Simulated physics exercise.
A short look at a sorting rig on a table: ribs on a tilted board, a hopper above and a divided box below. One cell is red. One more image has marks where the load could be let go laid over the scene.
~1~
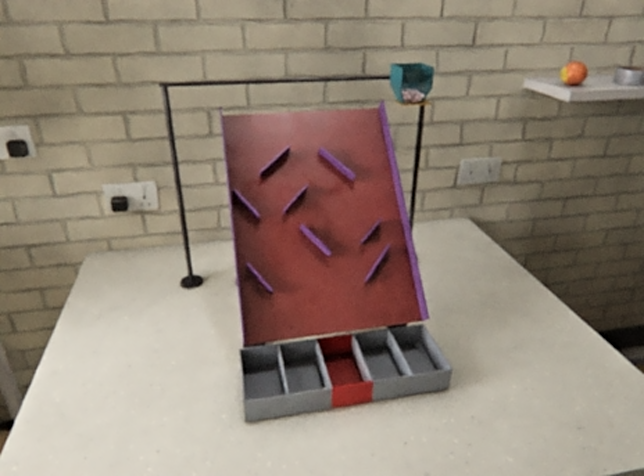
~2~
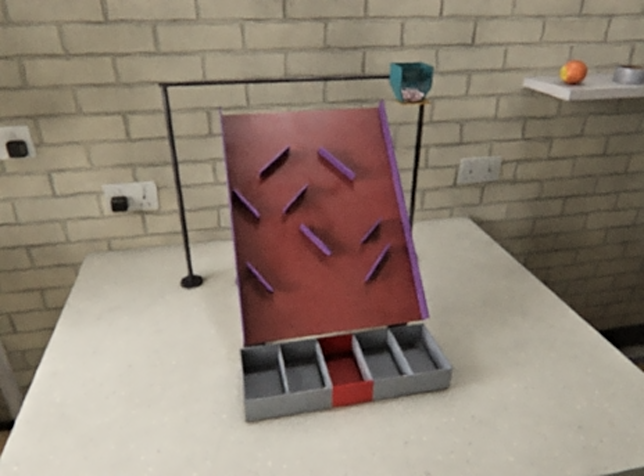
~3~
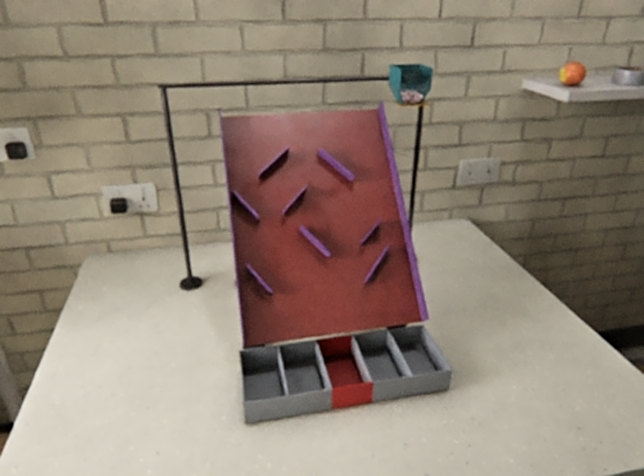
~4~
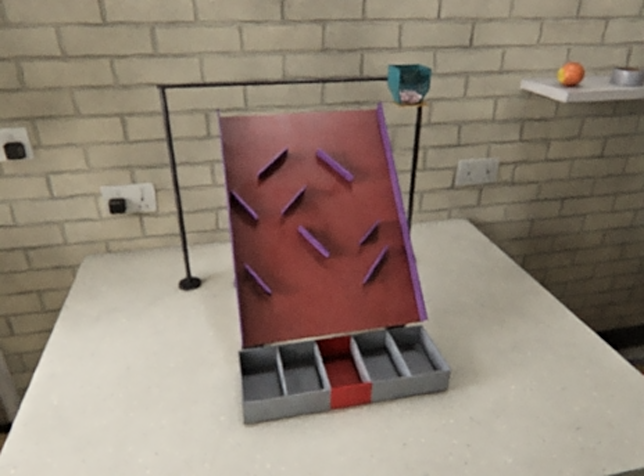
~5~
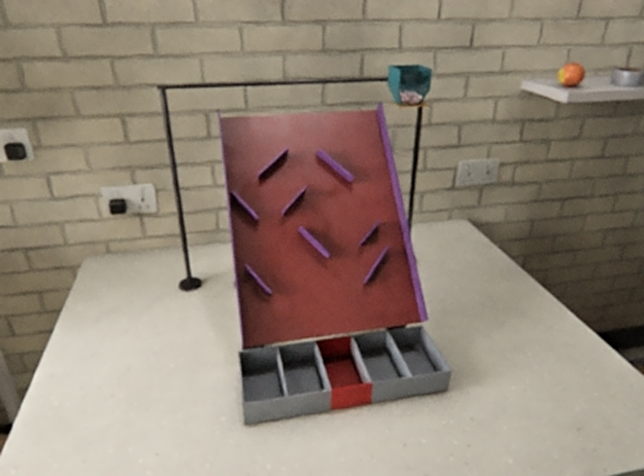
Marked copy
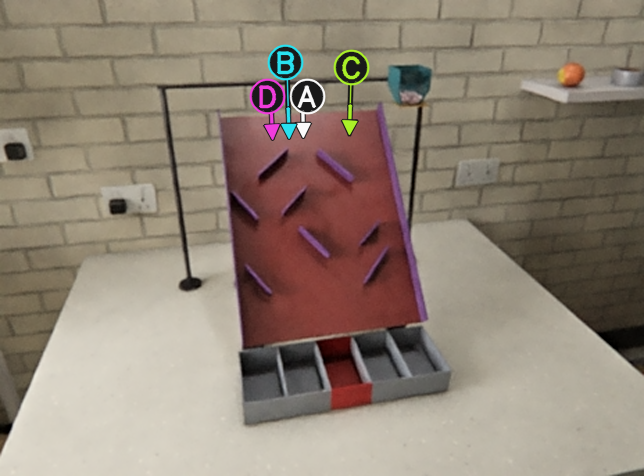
Tilted red board with purple ribs standing still above a divided grey box with one red cell, teal hopper hanging overhead.
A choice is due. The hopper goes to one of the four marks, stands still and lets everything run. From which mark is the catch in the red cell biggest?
D works best here.
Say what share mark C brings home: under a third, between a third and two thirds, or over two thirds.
It is under a third.
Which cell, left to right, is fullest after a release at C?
It is the fifth one.
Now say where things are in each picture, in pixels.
The first frame shows hopper near (407, 96), sugar pearls, door shut.
The second frame shows ribs (260, 171) to (289, 145), (321, 147) to (355, 175), (233, 188) to (259, 215).
The third frame shows ribs (284, 211) to (307, 185), (301, 225) to (331, 254), (363, 241) to (381, 219).
The fourth frame shows ribs (245, 264) to (271, 292), (366, 280) to (388, 245).
The fifth frame shows red cell near (351, 395), number 3 of 5 from the left.
On the marked copy, mark A meets the board at (303, 132); mark B meets the board at (288, 133); mark C meets the board at (349, 129); mark D meets the board at (272, 134).
Choosing A, close to a quarter in the red cell, close to two thirds in other cells, a small share outside the box.
Choosing B, close to a quarter in the red cell, close to two thirds in other cells, a small share outside the box.
Choosing C, close to a quarter in the red cell, close to two thirds in other cells, a small share outside the box.
Choosing D, close to half in the red cell, close to a third in other cells, a small share outside the box.
